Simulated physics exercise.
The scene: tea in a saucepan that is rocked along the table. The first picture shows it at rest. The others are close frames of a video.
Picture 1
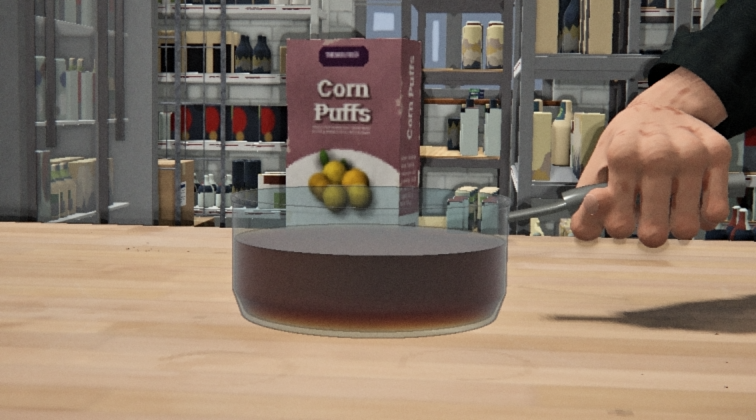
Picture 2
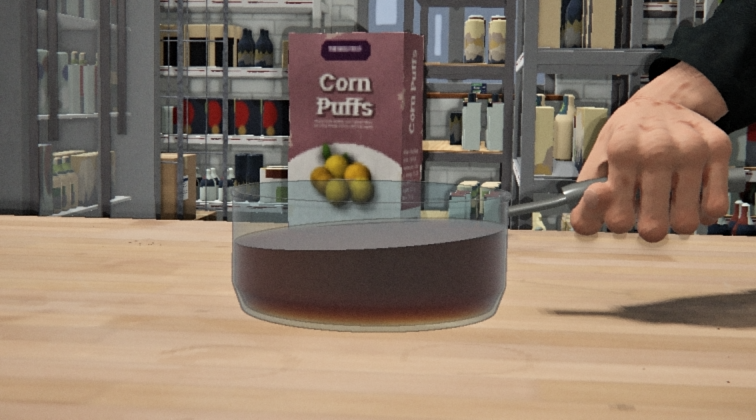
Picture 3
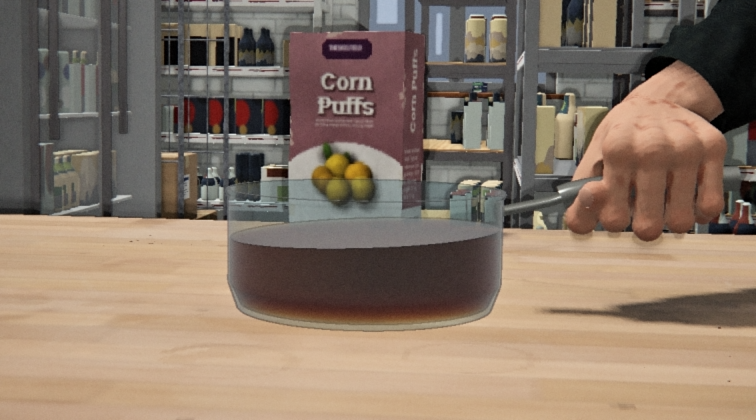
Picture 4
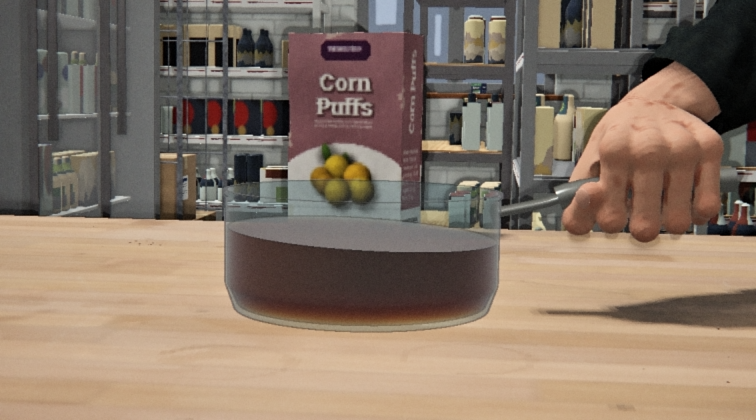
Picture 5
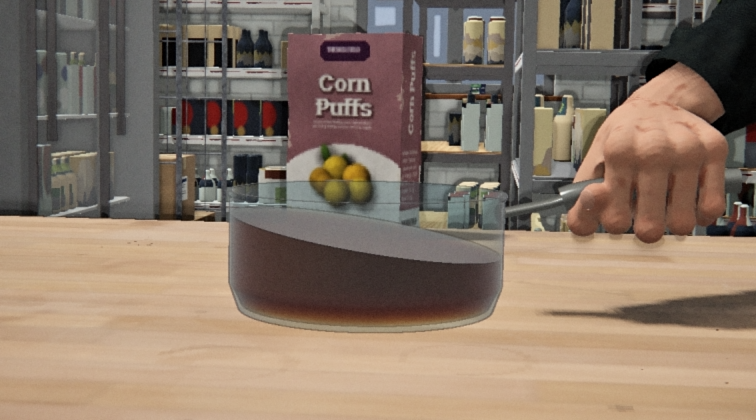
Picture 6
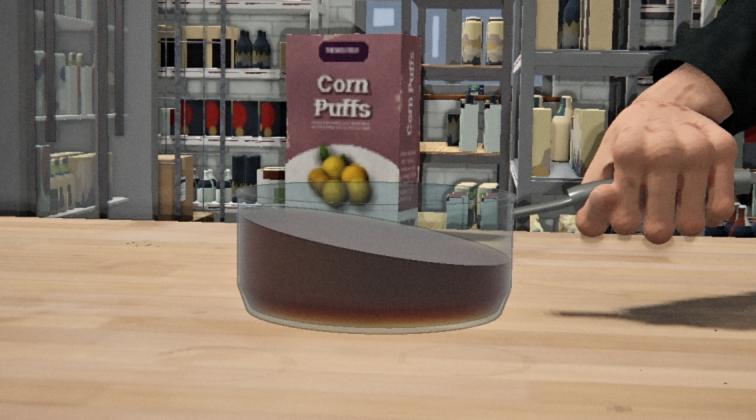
On a wooden table in front of stocked shelves and a box of Corn Puffs, a hand grips the handle of a clear saucepan of dark tea. The pan shifts slightly left, then back right, while the tea tilts a little higher on the right, levels, and slopes clearly higher on the left.
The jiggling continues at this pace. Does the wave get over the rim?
The saucepan slops over.
Soon after, the highest wave so far comes most of the way to the rim.
Later, the highest wave so far goes over the rim.
In the end, the highest wave so far goes over the rim; some is on the top.
